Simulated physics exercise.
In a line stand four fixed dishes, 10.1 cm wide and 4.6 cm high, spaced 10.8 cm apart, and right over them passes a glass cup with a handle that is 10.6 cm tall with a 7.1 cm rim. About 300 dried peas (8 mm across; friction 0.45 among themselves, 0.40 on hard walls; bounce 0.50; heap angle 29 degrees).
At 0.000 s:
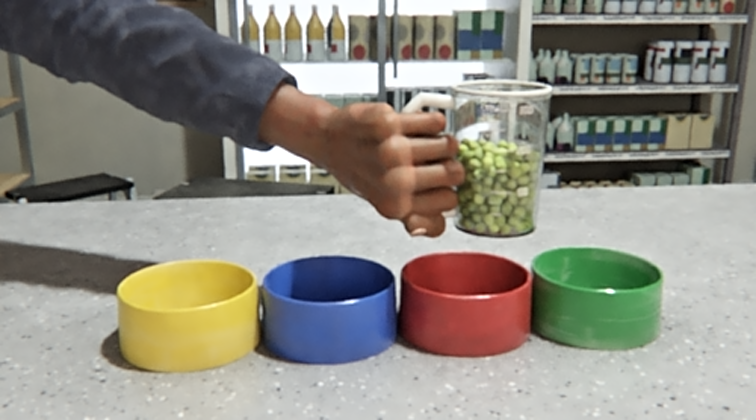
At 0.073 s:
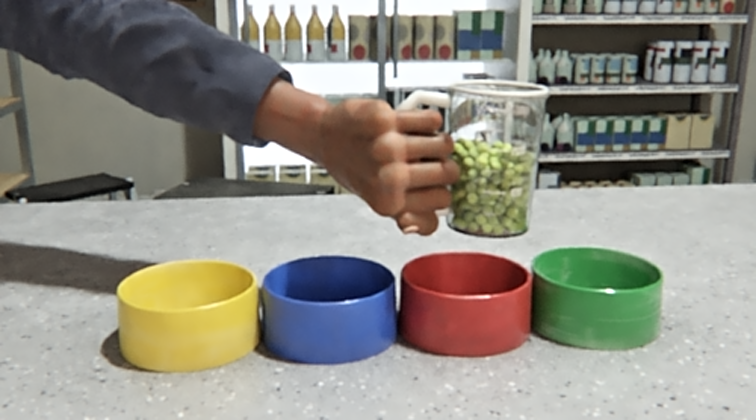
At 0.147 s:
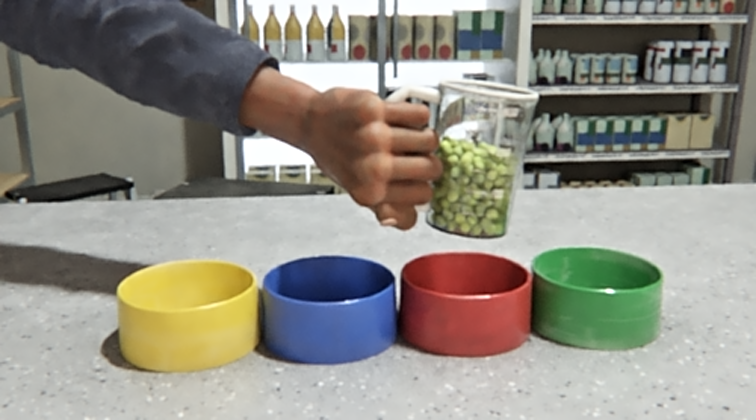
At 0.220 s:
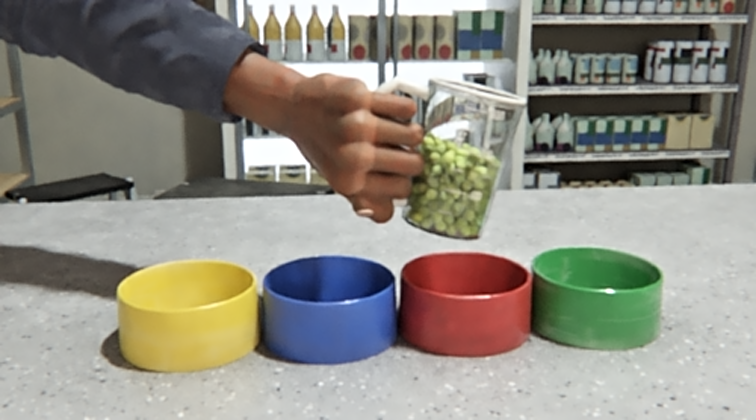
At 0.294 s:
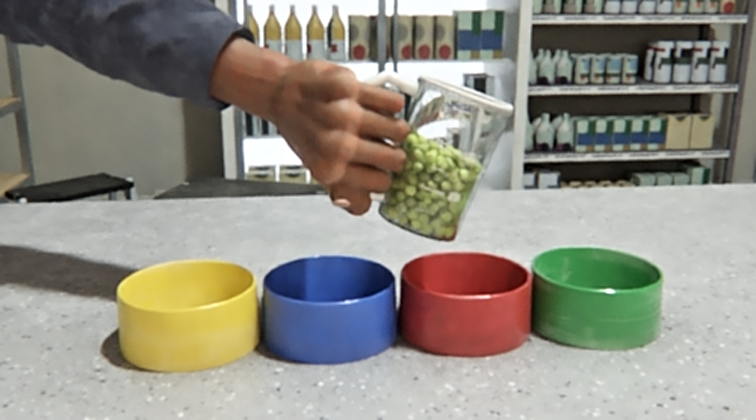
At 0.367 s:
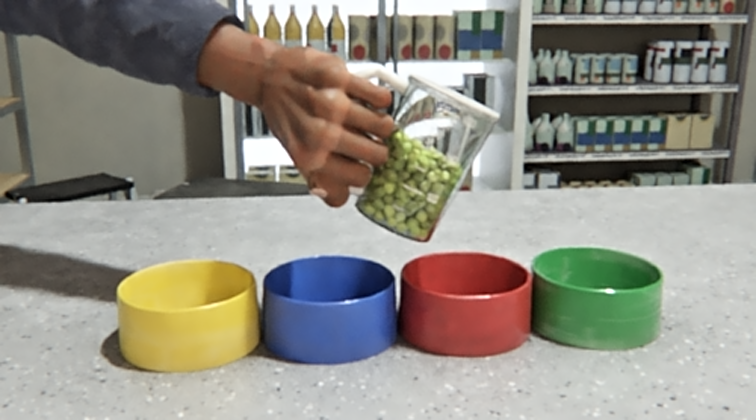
On a speckled grey counter in a shop-like room, seen from the front and slightly above, shelves of bottles and boxes stand behind. Four round dishes sit in a row, yellow, blue, red and green from left to right, below a clear handled cup partly filled with green peas. A hand in a dark sleeve carries the cup leftward while tilting it to the right, the peas staying inside.
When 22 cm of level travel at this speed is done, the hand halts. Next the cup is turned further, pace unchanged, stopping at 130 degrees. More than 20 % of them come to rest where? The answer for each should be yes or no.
Red dish - no, blue dish - yes, green dish - no, yellow dish - no, counter - no.
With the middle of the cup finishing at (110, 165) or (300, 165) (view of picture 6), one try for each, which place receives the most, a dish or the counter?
Try 1 - yellow; try 2 - blue.
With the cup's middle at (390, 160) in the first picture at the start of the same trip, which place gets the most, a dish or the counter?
Yellow.
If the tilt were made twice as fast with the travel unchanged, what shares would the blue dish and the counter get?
Shares: Blue 90, counter 0.
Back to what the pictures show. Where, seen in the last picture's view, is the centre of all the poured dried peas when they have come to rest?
Est. centre at rest: (325, 314) px.
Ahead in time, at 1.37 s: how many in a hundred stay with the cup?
Close to 95 % of the load.
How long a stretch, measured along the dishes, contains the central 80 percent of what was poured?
It spans about 7 centimetres along the dishes.
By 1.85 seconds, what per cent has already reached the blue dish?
Close to 90 percent of the load.
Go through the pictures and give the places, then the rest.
In the first picture, cup at (498, 158), tilt 0 degrees, lip at (547, 87), moved 0.0 cm; middle of the pieces at (495, 190); green dish at (596, 268); red dish at (465, 273); blue dish at (329, 279); yellow dish at (188, 284).
In the second picture, cup at (492, 158), tilt 2 degrees, lip at (544, 89), moved 0.4 cm; middle of the pieces at (489, 190).
In the third picture, cup at (477, 159), tilt 7 degrees, lip at (534, 94), moved 1.6 cm; middle of the pieces at (471, 190).
In the fourth picture, cup at (459, 159), tilt 13 degrees, lip at (522, 100), moved 3.0 cm; middle of the pieces at (450, 190).
In the fifth picture, cup at (441, 159), tilt 19 degrees, lip at (509, 107), moved 4.4 cm; middle of the pieces at (429, 189).
In the sixth picture, cup at (423, 160), tilt 25 degrees, lip at (496, 115), moved 5.8 cm; middle of the pieces at (408, 189); green dish at (596, 268); red dish at (465, 273); blue dish at (329, 279); yellow dish at (188, 284). The cup turns about 80 degrees a second and travels 19 cm a second.
After 0.97 s, tilt 75 degrees; cup holds 100 %.
After 1.37 s, tilt 108 degrees; cup holds 95 %, blue 5 %.
Then, at 1.85 s, tilt 130 degrees; cup holds 0 %, blue 90 %, yellow 5 %.
At rest (2.7 s), red 0 %, blue 90 %, green 0 %, yellow 5 %, counter 10 %.
